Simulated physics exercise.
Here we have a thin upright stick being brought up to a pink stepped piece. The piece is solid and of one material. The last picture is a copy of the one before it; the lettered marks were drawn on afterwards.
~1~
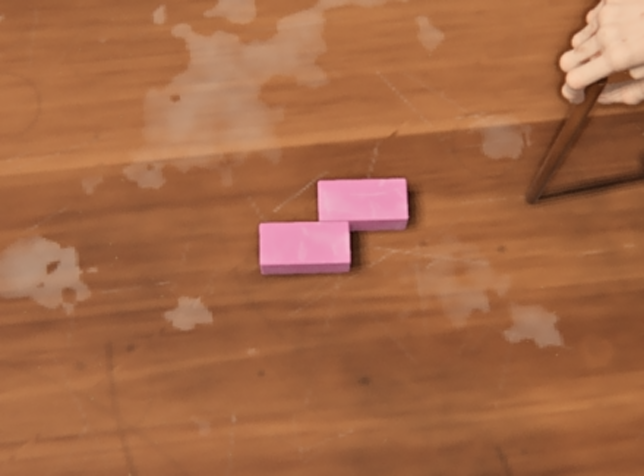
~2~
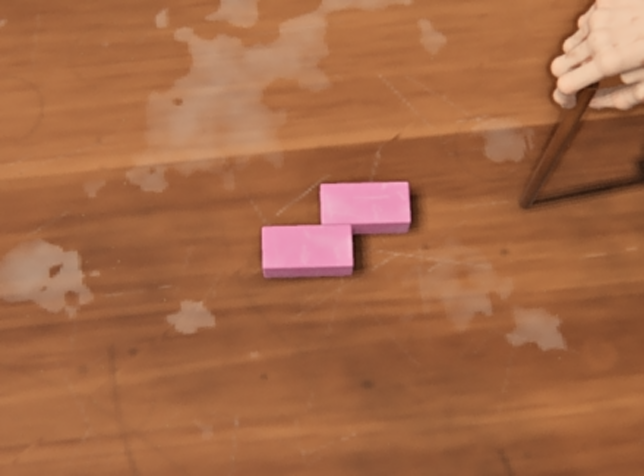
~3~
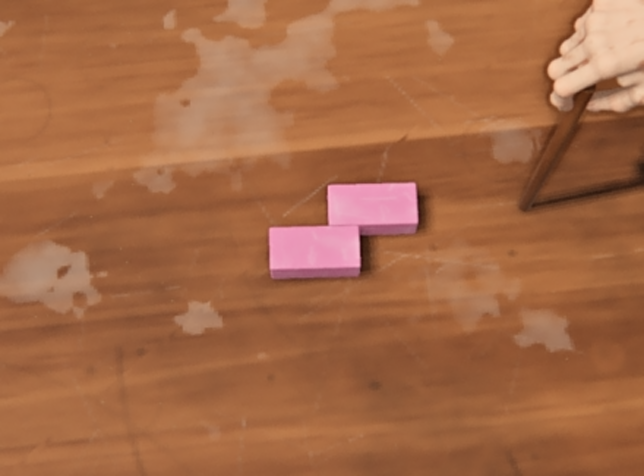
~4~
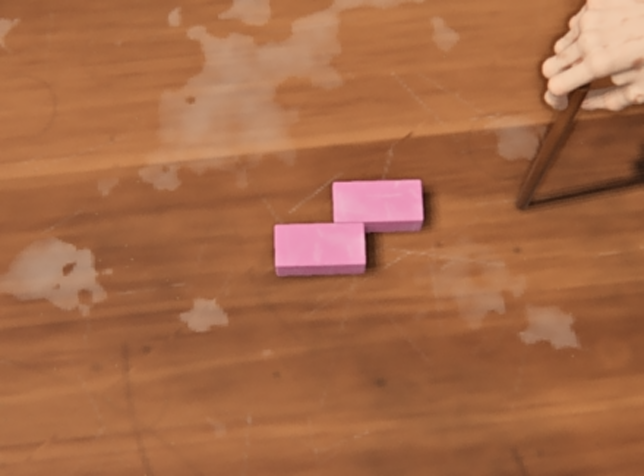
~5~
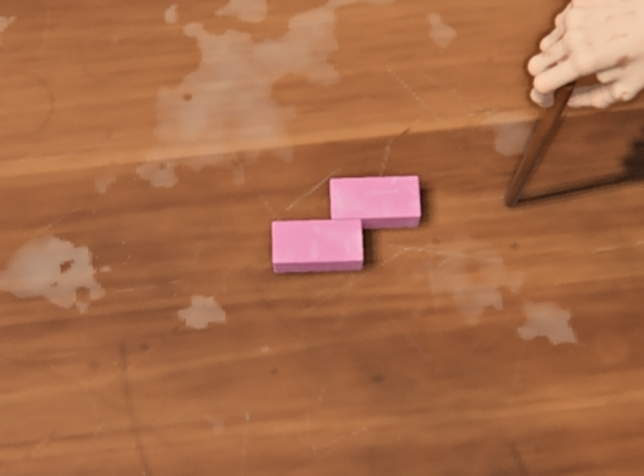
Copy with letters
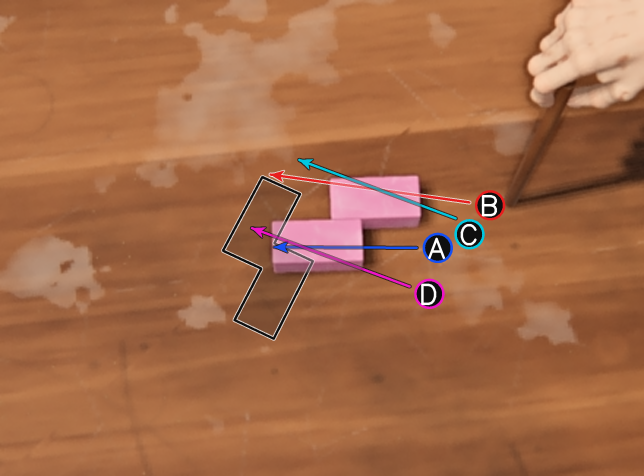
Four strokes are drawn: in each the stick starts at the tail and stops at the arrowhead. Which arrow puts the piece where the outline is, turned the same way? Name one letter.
Only B fits it in.
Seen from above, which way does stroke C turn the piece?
It turns anticlockwise.
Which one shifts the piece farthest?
Stroke B.
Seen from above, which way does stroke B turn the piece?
It turns anticlockwise.
On the copy, A from (417, 248) to (275, 247); B from (469, 202) to (270, 175); C from (456, 218) to (299, 160); D from (410, 287) to (252, 228).
On B. First, foot of the stick (397, 193), piece (350, 197).
Then, foot of the stick (324, 183), piece (289, 205).
Finally, foot of the stick (271, 175), piece (259, 211); it fills the outline.
By contrast, A leaves the piece out of the outline, at (313, 210); C leaves the piece out of the outline, at (280, 193); D leaves the piece out of the outline, at (322, 204).
